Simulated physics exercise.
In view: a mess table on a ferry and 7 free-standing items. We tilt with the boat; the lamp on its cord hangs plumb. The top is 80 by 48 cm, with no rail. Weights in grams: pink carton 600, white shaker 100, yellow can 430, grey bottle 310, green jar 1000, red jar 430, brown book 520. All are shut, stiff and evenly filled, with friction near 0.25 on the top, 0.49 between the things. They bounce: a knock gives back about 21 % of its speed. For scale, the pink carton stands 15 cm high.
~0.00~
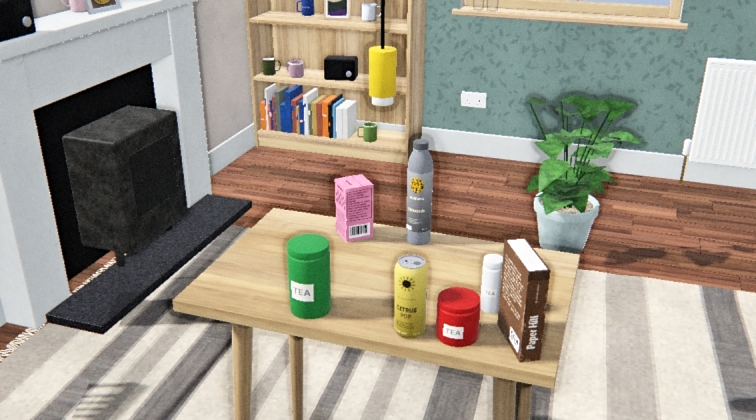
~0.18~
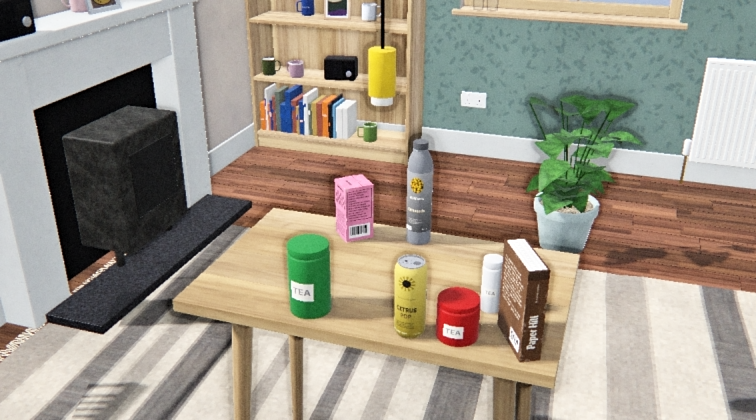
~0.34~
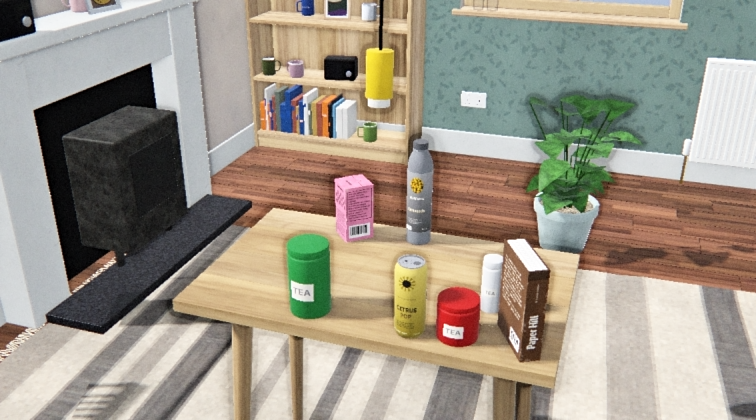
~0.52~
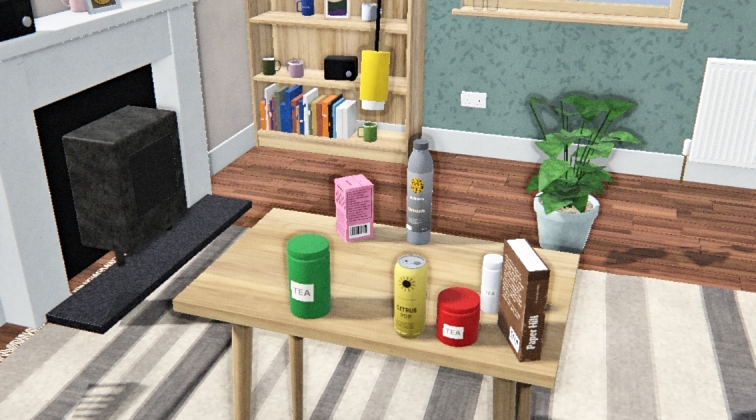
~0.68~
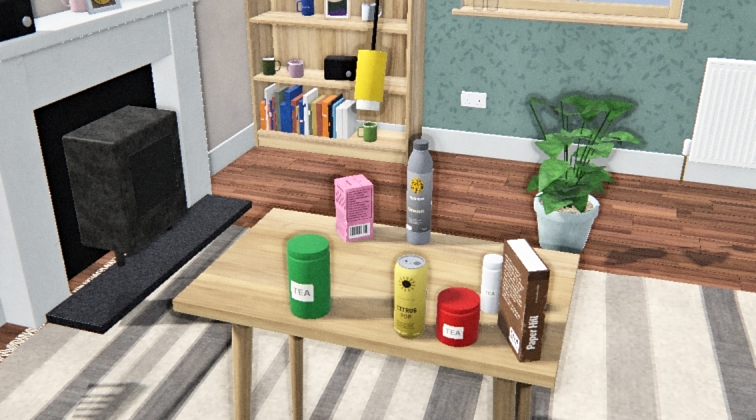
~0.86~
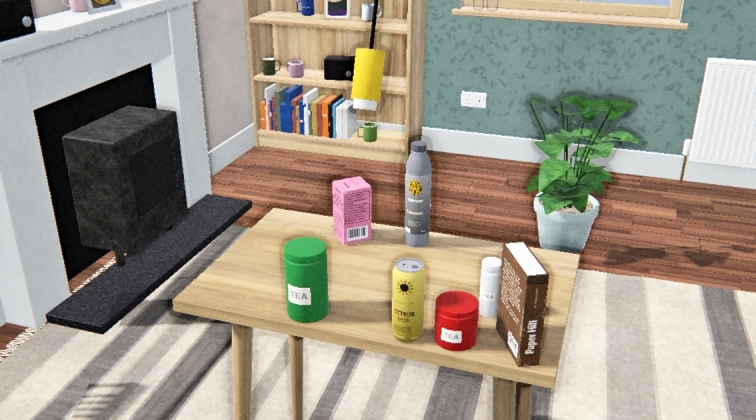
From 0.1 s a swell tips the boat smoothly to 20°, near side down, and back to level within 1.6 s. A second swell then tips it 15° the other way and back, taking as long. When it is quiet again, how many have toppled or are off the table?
Lost: At least three.
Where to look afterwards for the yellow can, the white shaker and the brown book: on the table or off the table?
The yellow can ends off the table; the white shaker ends off the table; the brown book ends off the table.
After 1.26 s, boat heeled 12°, near side down; yellow can, green jar, red jar and brown book now off the table; pink carton slid 15 cm near (332, 234); white shaker slid 15 cm near (478, 320).
After 1.56 s, boat heeled 1°, near side down; white shaker now off the table; pink carton slid 22 cm near (320, 248); grey bottle slid 20 cm.
After 2.06 s, boat heeled 6°, far side down; pink carton slid 22 cm near (320, 248); grey bottle slid 20 cm.
By the end (3.8 s), off the table, white shaker, yellow can, green jar, red jar and brown book; not toppled but over 5 cm from the start, pink carton and grey bottle. Seen from the same camera at the end, pink carton near (322, 246).
